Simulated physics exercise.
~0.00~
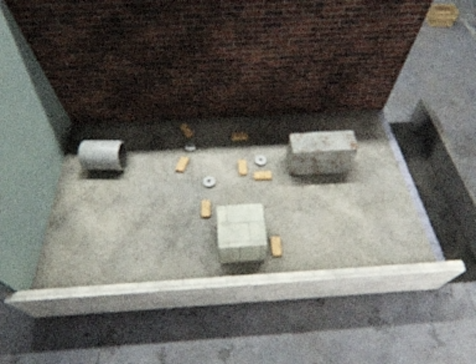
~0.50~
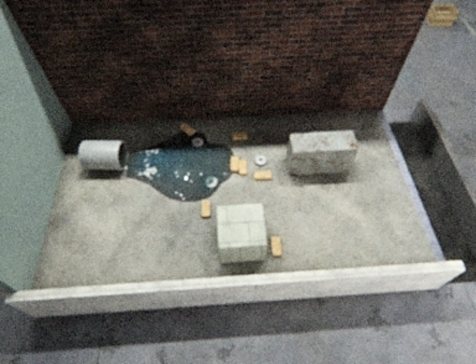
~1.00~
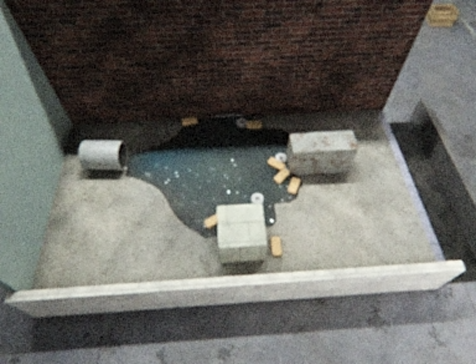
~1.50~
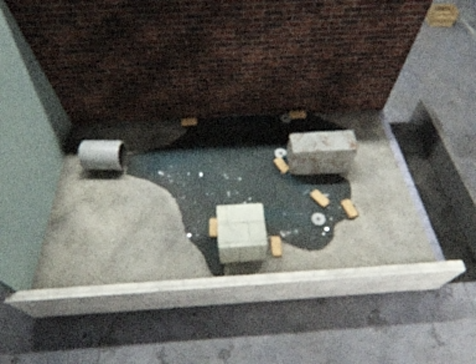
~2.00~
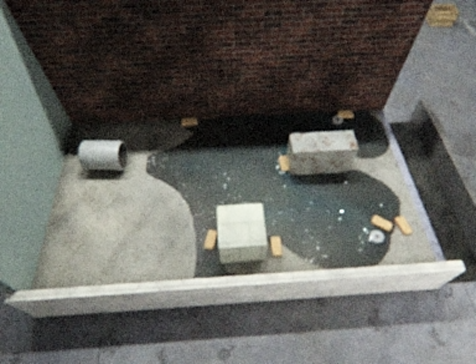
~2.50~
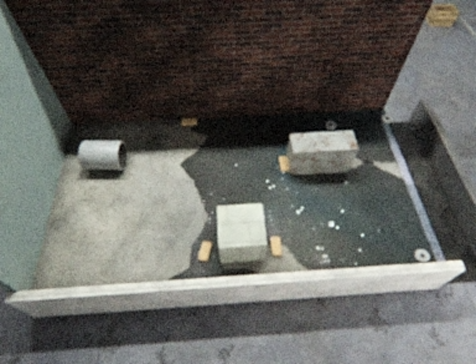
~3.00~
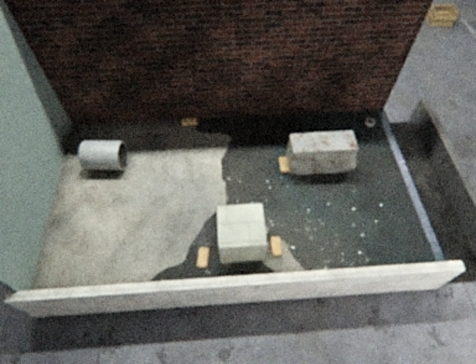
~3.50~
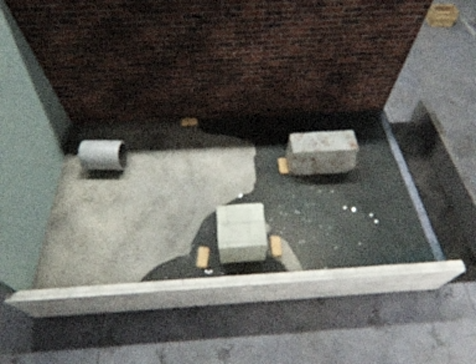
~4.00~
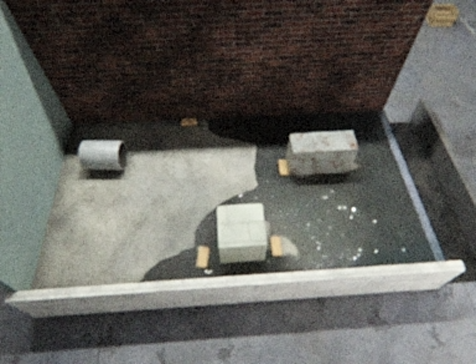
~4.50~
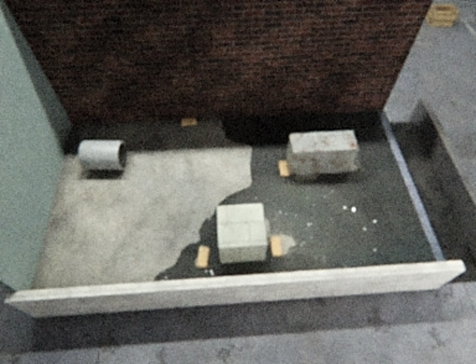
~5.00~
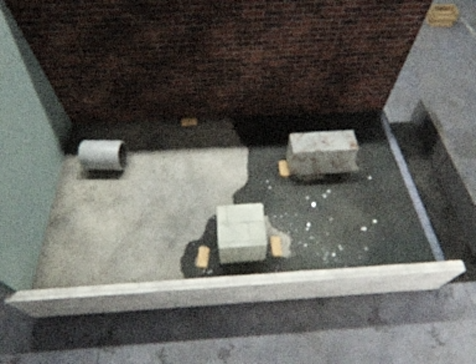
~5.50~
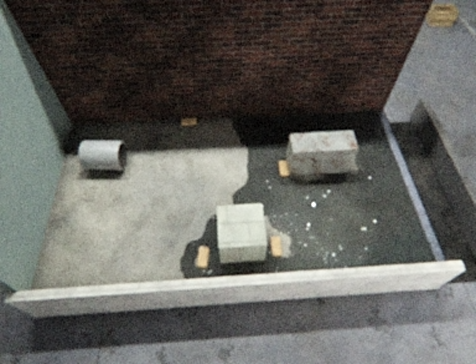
Dark water spreading from a pipe across a walled concrete floor, carrying small blocks and rings rightward, then leaving a wet right side.
